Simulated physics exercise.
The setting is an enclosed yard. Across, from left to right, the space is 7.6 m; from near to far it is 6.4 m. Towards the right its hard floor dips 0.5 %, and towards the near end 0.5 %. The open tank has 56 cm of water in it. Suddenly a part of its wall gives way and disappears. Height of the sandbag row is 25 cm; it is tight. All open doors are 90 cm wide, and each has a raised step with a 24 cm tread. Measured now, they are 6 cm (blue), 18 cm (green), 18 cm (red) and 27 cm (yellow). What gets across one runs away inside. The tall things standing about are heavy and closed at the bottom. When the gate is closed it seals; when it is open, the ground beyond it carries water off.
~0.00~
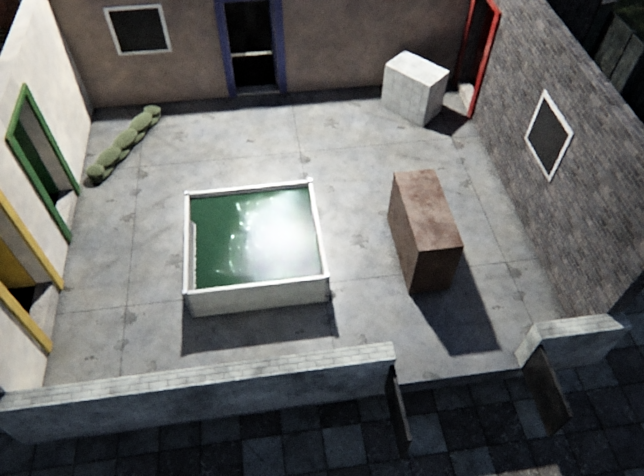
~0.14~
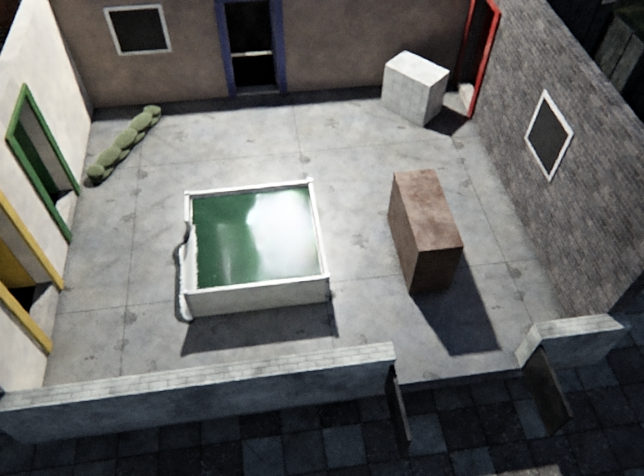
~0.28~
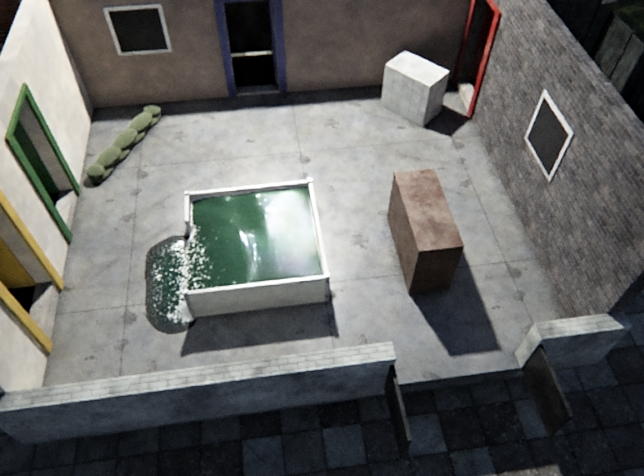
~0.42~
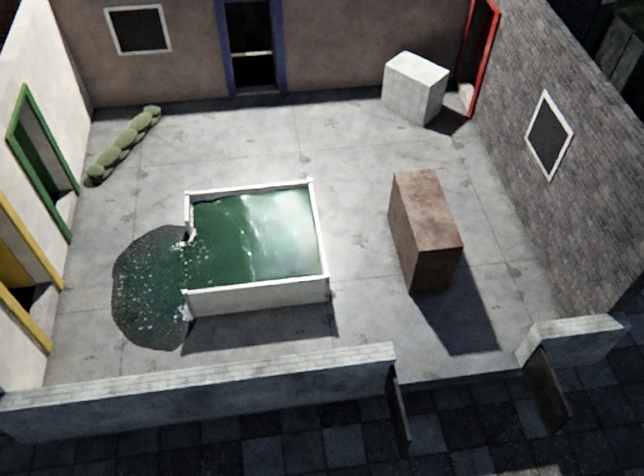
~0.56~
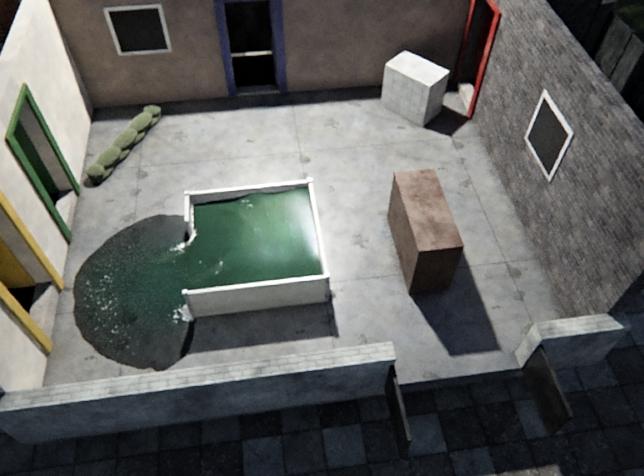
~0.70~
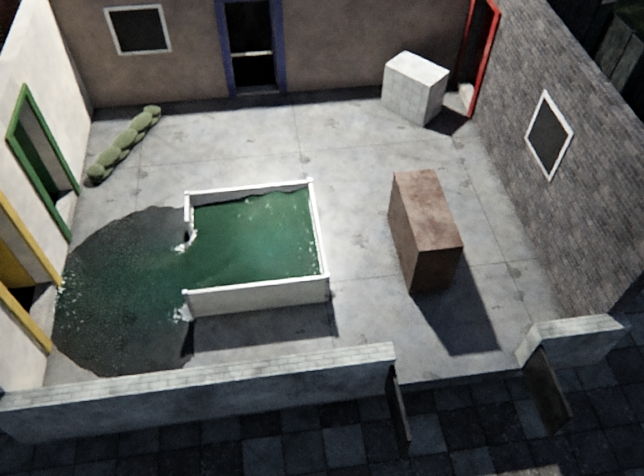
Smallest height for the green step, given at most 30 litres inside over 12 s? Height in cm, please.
About 8 cm.
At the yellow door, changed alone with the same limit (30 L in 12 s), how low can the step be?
At the yellow door it takes roughly 26 centimetres.
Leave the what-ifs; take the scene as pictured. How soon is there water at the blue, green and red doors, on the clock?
Arrives: Blue 4.0 s / green 1.1 s / red 8.0 s.
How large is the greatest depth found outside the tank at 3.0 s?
29 cm.
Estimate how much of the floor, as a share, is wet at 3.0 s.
30 %.
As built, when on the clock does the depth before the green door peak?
The level tops out around 2.0 s.
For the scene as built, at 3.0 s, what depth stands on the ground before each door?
Depths in cm: Blue 0, green 12, red 0, yellow 25.
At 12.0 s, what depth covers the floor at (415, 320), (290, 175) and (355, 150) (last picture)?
About 3, 2 and 4 cm respectively.
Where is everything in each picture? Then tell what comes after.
The first picture shows still water, 56 cm deep, in the open tank at (253, 235); the green door at (50, 174) is dry.
In the second picture, the gap is at (194, 272), the front 0.3 m out at (179, 266); the back of the open tank holds 56 cm.
In the third picture, the gap is at (194, 272), the front 0.7 m out at (151, 302); the back of the open tank holds 56 cm.
In the fourth picture, water pours out at (194, 273) and has run 1.2 m, to (117, 276); about 7 cm deep outside, 56 cm at the back.
In the fifth picture, water pours out at (194, 273) and has run 1.8 m, to (80, 293); about 6 cm deep outside, 55 cm at the back.
In the sixth picture, water pours out at (194, 273) and has run 2.1 m, to (53, 330); about 5 cm deep outside, 50 cm at the back; 0.7 m in a straight line remain to the green door at (50, 174).
After 1.4 s water covers 15 % of the floor, deepest (34 cm) near (57, 309); 13 cm at the green door, 0 litres in over its 18 cm step.
After 3.0 s water covers 30 % of the floor, deepest (29 cm) near (38, 415); 12 cm at the green door, 0 litres in over its 18 cm step.
After 12.0 s water covers 95 % of the floor, deepest (9 cm) near (506, 214); 4 cm at the green door, 0 litres in over its 18 cm step.
At the green door as built, the water arrived by 1.1 s and peaked near 14 cm at 2.0 s.
With a step of 6 cm, 54 litres would have come in within the 12 s; with 10 cm, 13 litres. So under 30 litres takes about 8 cm.
